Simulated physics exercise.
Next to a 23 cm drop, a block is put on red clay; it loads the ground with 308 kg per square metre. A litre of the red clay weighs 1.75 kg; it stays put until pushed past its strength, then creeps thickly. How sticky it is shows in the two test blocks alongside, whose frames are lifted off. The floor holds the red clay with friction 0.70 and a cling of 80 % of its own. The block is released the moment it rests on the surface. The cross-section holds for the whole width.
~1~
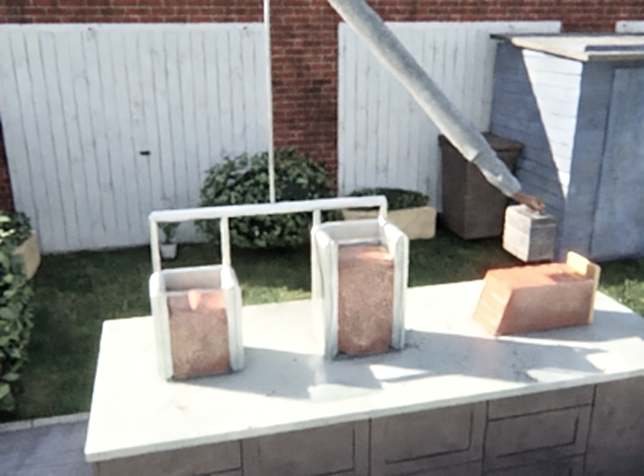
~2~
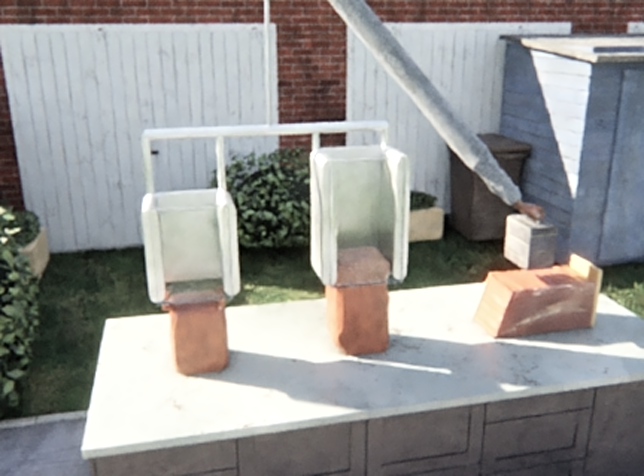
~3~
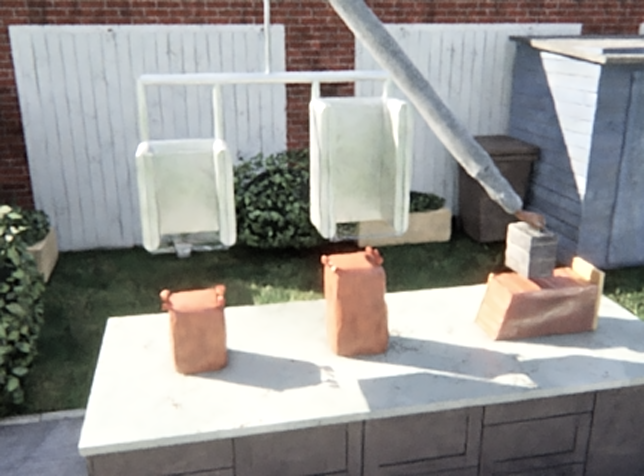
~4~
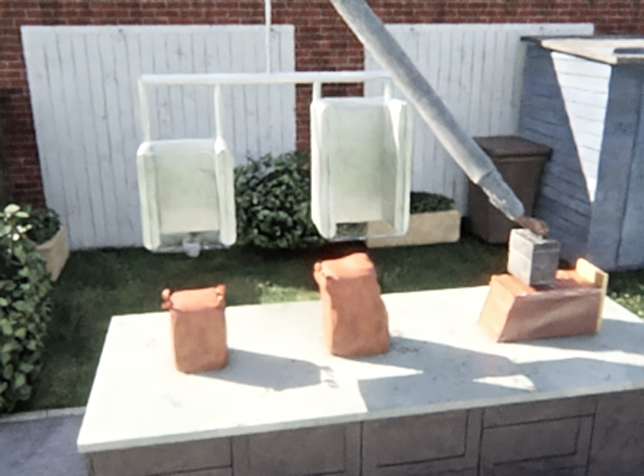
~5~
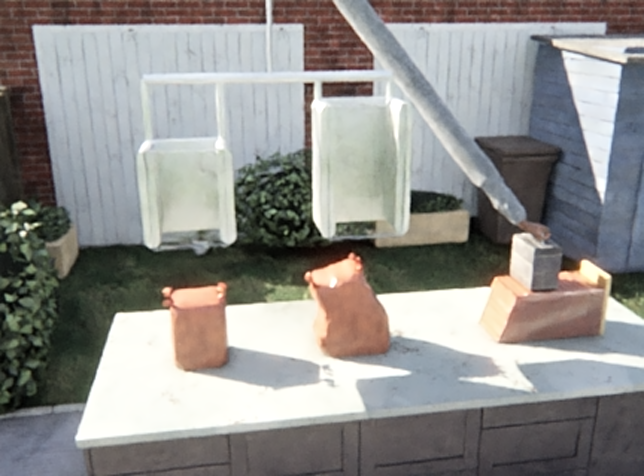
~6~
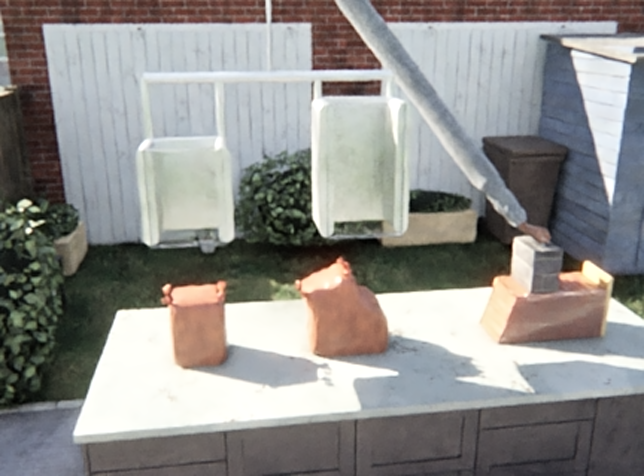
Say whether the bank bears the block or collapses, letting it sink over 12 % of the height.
Under that load the edge bears.
Last picture + 0.16 s, the block is down by 1 % of the bank's height and stands upright.
Last picture + 0.35 s, the block is down by 1 % of the bank's height and stands upright.
Last picture + 0.54 s, the block is down by 1 % of the bank's height and stands upright.
Last picture + 0.72 s, the block is down by 1 % of the bank's height and stands upright.
Last picture + 0.99 s, the block is down by 1 % of the bank's height and stands upright.
